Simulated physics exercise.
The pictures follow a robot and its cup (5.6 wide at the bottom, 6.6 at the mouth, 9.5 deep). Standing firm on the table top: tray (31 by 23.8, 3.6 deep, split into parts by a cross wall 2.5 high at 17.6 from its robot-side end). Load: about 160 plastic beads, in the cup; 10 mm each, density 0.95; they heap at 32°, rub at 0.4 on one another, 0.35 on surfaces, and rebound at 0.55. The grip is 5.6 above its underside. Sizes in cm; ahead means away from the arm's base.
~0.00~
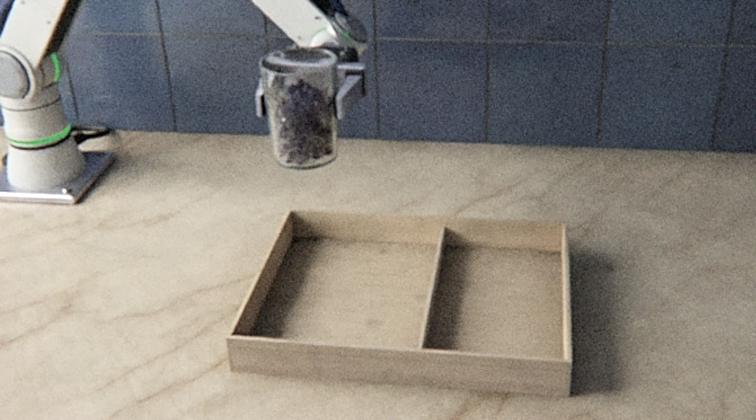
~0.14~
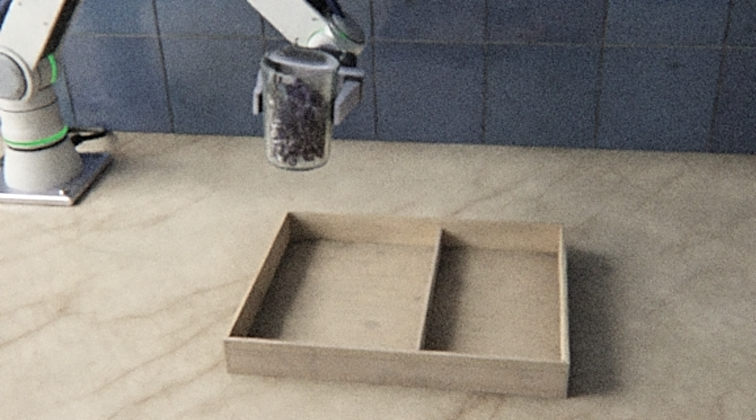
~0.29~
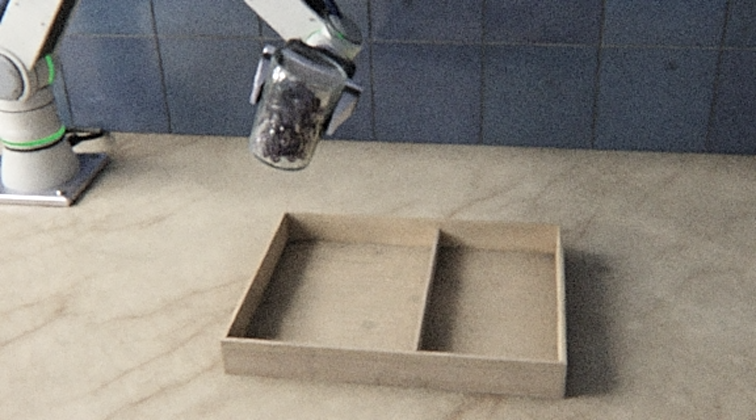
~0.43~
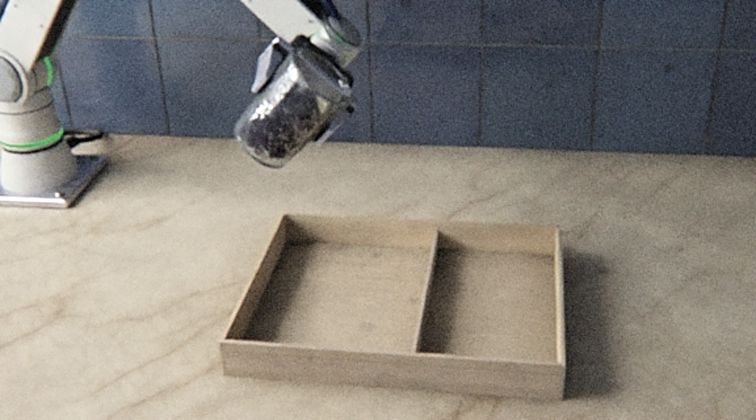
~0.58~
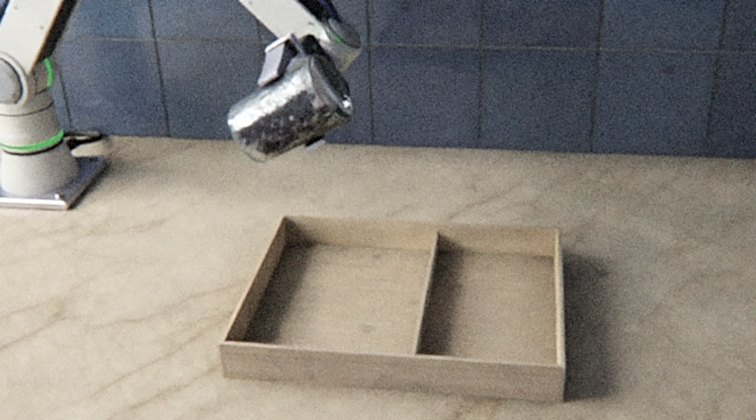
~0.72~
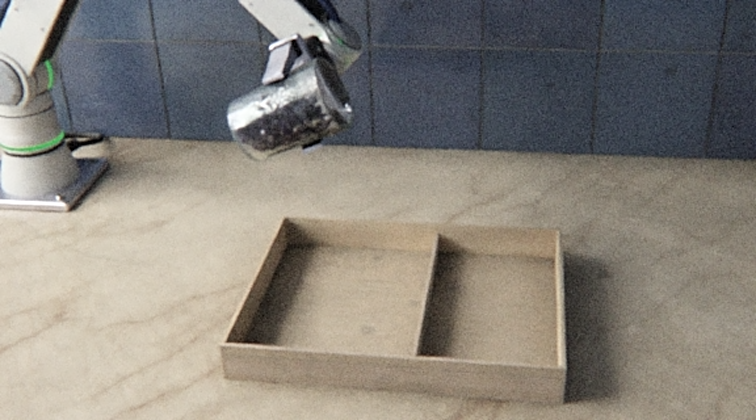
In this clip, a robot arm holds a clear cup of dark beads above a divided wooden tray on a table top, then steadily tilts the cup well over to the left, the beads shifting inside it.
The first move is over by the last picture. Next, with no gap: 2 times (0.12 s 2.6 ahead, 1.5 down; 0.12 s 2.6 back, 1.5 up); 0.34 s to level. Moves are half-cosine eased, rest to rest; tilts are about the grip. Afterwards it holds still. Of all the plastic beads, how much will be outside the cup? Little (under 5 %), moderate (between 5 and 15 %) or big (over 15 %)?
A little share, under 5 %, ends outside the cup.
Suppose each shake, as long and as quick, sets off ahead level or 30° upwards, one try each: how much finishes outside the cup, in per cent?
About 10 and 10 per cent.
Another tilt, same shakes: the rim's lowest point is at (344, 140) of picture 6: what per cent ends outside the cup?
Some 40 per cent.
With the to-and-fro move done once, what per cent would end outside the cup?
It would be near 0 per cent.
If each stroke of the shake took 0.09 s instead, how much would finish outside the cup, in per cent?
Then about 5 per cent.
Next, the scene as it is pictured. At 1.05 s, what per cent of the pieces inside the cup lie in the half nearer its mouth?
Roughly 30 per cent.
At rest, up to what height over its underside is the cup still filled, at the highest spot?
Some 8.0 cm.
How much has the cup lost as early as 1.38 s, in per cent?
Near 0 per cent so far.
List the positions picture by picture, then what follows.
The first frame shows cup middle at (302, 111), level; upper third of the load around (303, 108), from x 275 to 330, top at y 90; 156 in the cup.
The second frame shows cup middle at (299, 112), tilted 6° forward; upper third of the load around (299, 110), from x 270 to 325, top at y 90.
The third frame shows cup middle at (294, 112), tilted 22° forward; upper third of the load around (290, 109), from x 260 to 320, top at y 90.
The fourth frame shows cup middle at (290, 112), tilted 43° forward; upper third of the load around (281, 107), from x 245 to 315, top at y 90.
The fifth frame shows cup middle at (288, 112), tilted 59° forward; upper third of the load around (275, 105), from x 240 to 320, top at y 85.
The sixth frame shows cup middle at (288, 113), tilted 65° forward; upper third of the load around (272, 104), from x 240 to 320, top at y 85; 156 in the cup.
By 1.05 s, tilted 65° forward, highest piece 22 above the table; 155 in the cup, 1 in flight or on a rim.
By 1.38 s, tilted 31° forward, highest piece 25 above the table; 154 in the cup, 1 in the robot-side part, 1 in the far-side part.
By 1.74 s, level, highest piece 25 above the table; 154 in the cup, 1 in the robot-side part, 1 in the far-side part.
By 2.79 s, level, highest piece 25 above the table; 154 in the cup, 1 in the robot-side part, 1 in the far-side part.
Final count, 154 in the cup, 1 in the robot-side part, 1 in the far-side part. That is 1 % outside the cup.
